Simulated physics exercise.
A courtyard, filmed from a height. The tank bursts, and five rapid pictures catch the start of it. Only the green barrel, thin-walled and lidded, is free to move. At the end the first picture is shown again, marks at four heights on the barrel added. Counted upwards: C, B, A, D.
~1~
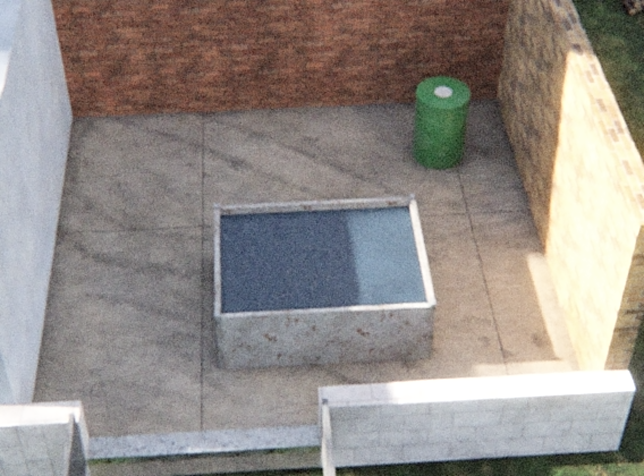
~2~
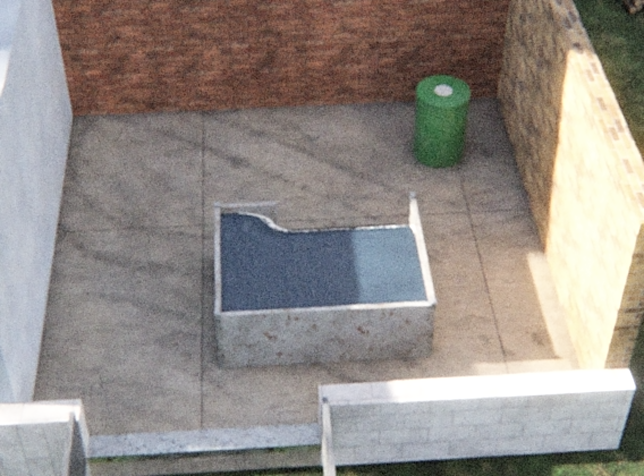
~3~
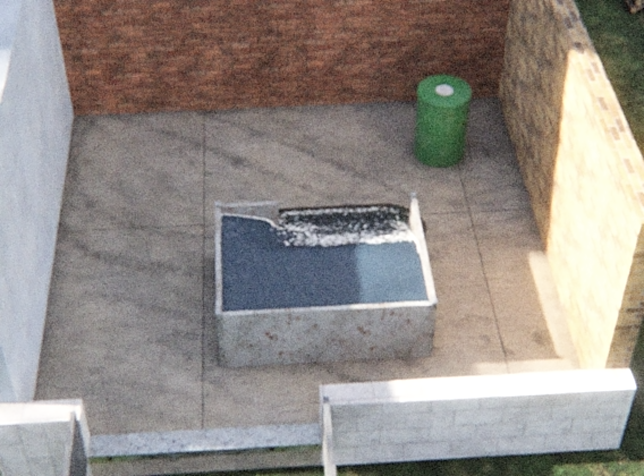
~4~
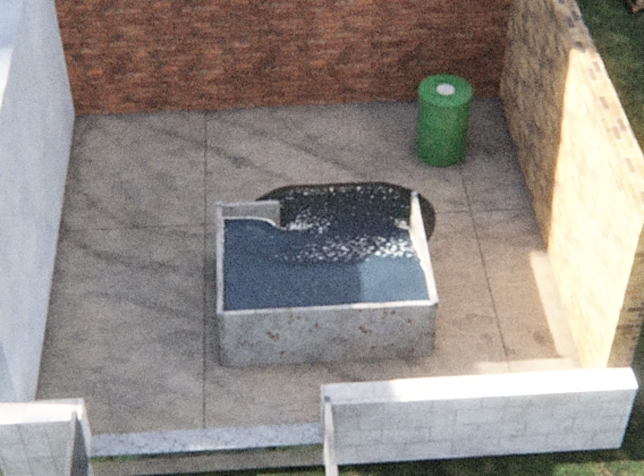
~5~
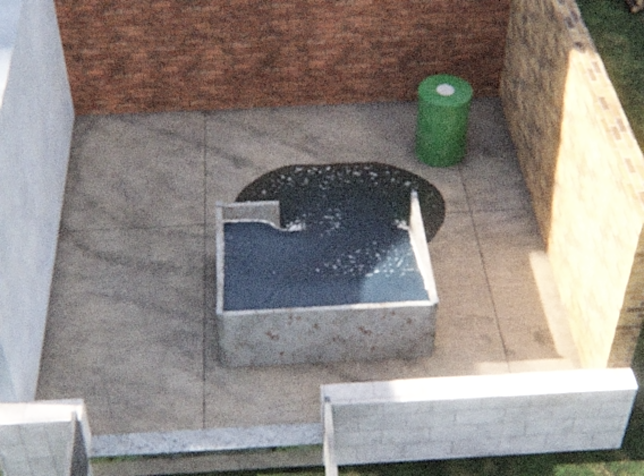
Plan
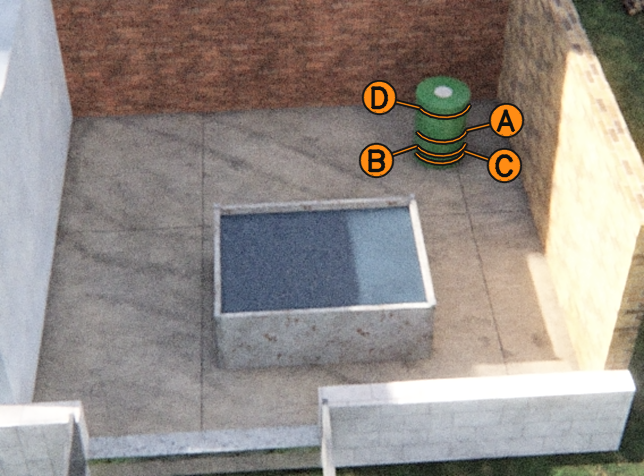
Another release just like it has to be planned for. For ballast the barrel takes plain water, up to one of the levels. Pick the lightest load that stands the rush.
The limit is A.
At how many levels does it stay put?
Two of the four.
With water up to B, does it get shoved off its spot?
Yes.
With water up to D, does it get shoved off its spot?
No, not at all.
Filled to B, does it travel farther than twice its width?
No, it does not.
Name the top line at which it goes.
It is B.
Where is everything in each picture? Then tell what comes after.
Lid of the green barrel at (443, 92); tank full, its middle at (320, 259); open gate at (200, 397), in the first picture.
Water covers 2 % of the ground, mostly out of sight from here, in the second picture.
Water covers 5 % of the ground, mostly out of sight from here, in the third picture.
Water covers 8 % of the ground, mostly out of sight from here, in the fourth picture.
Lid of the green barrel at (446, 90); 12 % of the ground under water, its edge towards the barrel at (416, 180), in the fifth picture.
In orange, A at (444, 142); B at (443, 155); C at (442, 163); D at (447, 117); from the bottom up C, B, A, D.
If A is chosen, it does not move.
If B is chosen, it is pushed about half its own width away.
If C is chosen, it is pushed about its own width away.
If D is chosen, it does not move.
